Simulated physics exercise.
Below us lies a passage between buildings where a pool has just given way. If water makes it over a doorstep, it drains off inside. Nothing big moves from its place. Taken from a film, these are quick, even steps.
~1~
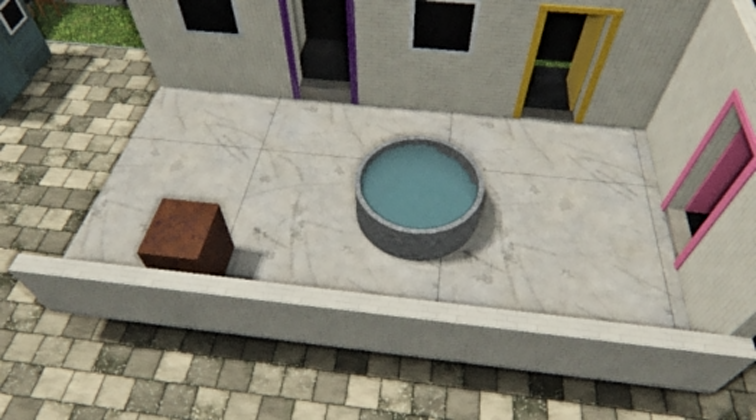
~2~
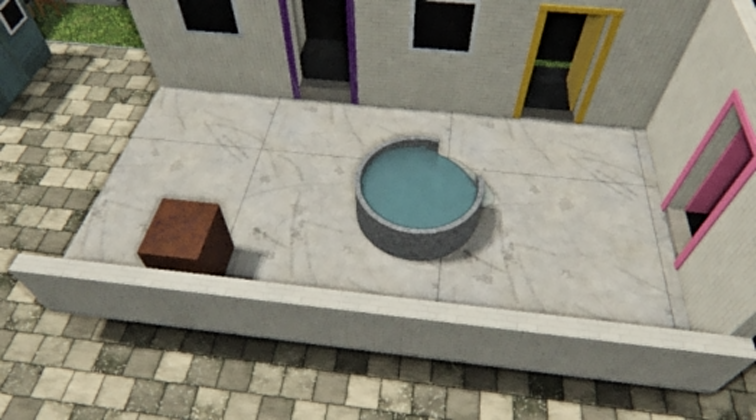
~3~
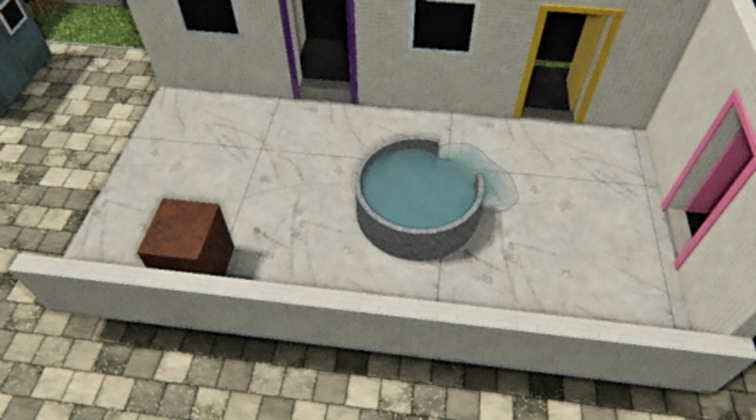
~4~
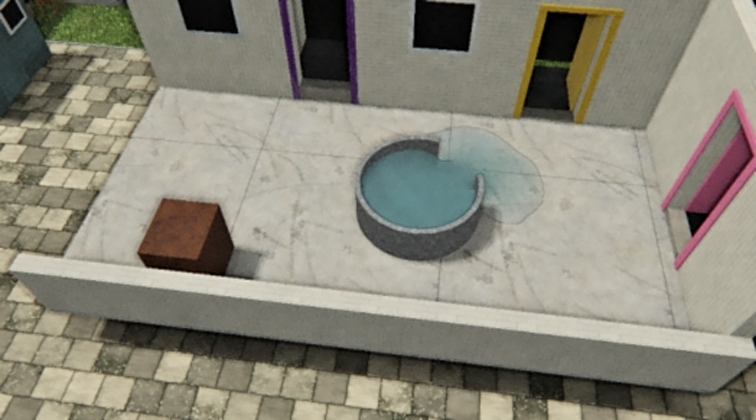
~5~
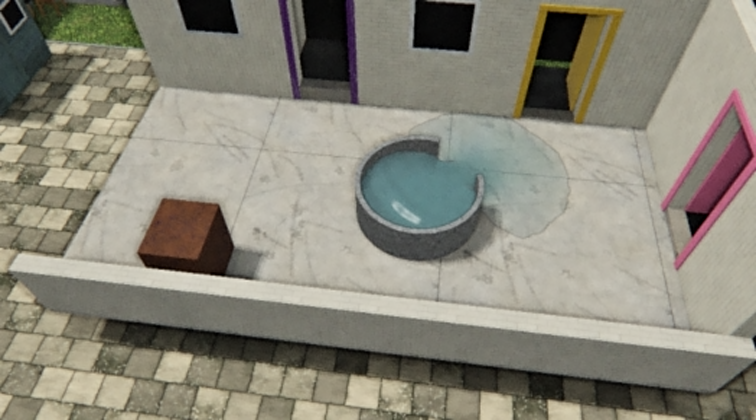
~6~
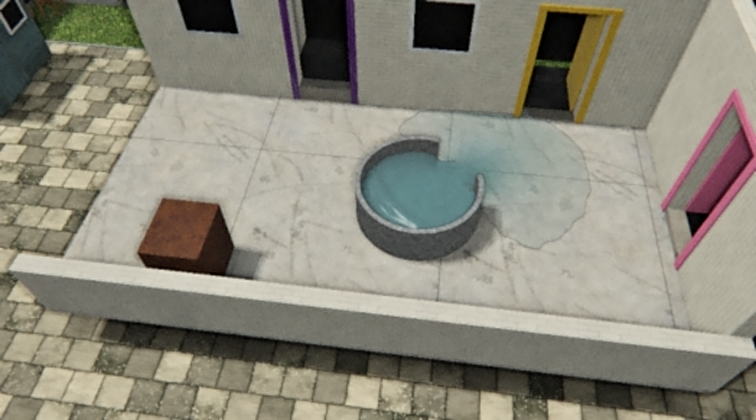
Water pours from a gap that opens in the far right side of a round grey pool, seen from above in a pale-floored passage between buildings. A reddish-brown block sits at left behind a low white wall, with purple and yellow doorways behind and a pink one at right. The thin bluish sheet spreads across the floor toward the back wall and the right, while the camera stays still.
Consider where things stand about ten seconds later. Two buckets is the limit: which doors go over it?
The yellow door lets in more than two buckets; the purple door stays within two buckets; the pink door stays within two buckets.
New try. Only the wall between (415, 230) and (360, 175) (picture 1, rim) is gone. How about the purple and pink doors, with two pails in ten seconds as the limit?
The purple one ends up below, and the pink one ends up below.
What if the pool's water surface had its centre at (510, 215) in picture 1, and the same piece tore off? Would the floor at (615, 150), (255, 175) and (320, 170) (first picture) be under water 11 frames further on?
Soaked, bone-dry, bone-dry.
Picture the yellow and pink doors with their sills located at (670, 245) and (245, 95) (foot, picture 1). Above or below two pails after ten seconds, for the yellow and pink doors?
My reading: Yellow passes that mark; pink takes less.
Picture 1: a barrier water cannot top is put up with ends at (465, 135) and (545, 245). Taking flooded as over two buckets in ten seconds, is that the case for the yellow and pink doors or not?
I'd say the yellow door misses the limit and the pink door misses the limit.
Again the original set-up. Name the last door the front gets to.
Last in line is the one in purple.
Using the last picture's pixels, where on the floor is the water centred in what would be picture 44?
Somewhere near (508, 212).
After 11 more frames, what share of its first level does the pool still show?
Near 44 in a hundred.
A moment on, water covers 20 % of the floor; the yellow door over two buckets in, the purple door not reached, the pink door not reached.
Next, water covers 25 % of the floor; the yellow door over two buckets in, the purple door not reached, the pink door wet at the sill, nothing in.
Then, water covers 35 % of the floor; the yellow door far over two buckets in, the purple door wet at the sill, nothing in, the pink door wet at the sill, nothing in.
Later, water covers 50 % of the floor; the yellow door far over two buckets in, the purple door wet at the sill, nothing in, the pink door wet at the sill, nothing in.
In the end, water covers 65 % of the floor; the yellow door far over two buckets in, the purple door wet at the sill, nothing in, the pink door wet at the sill, nothing in.
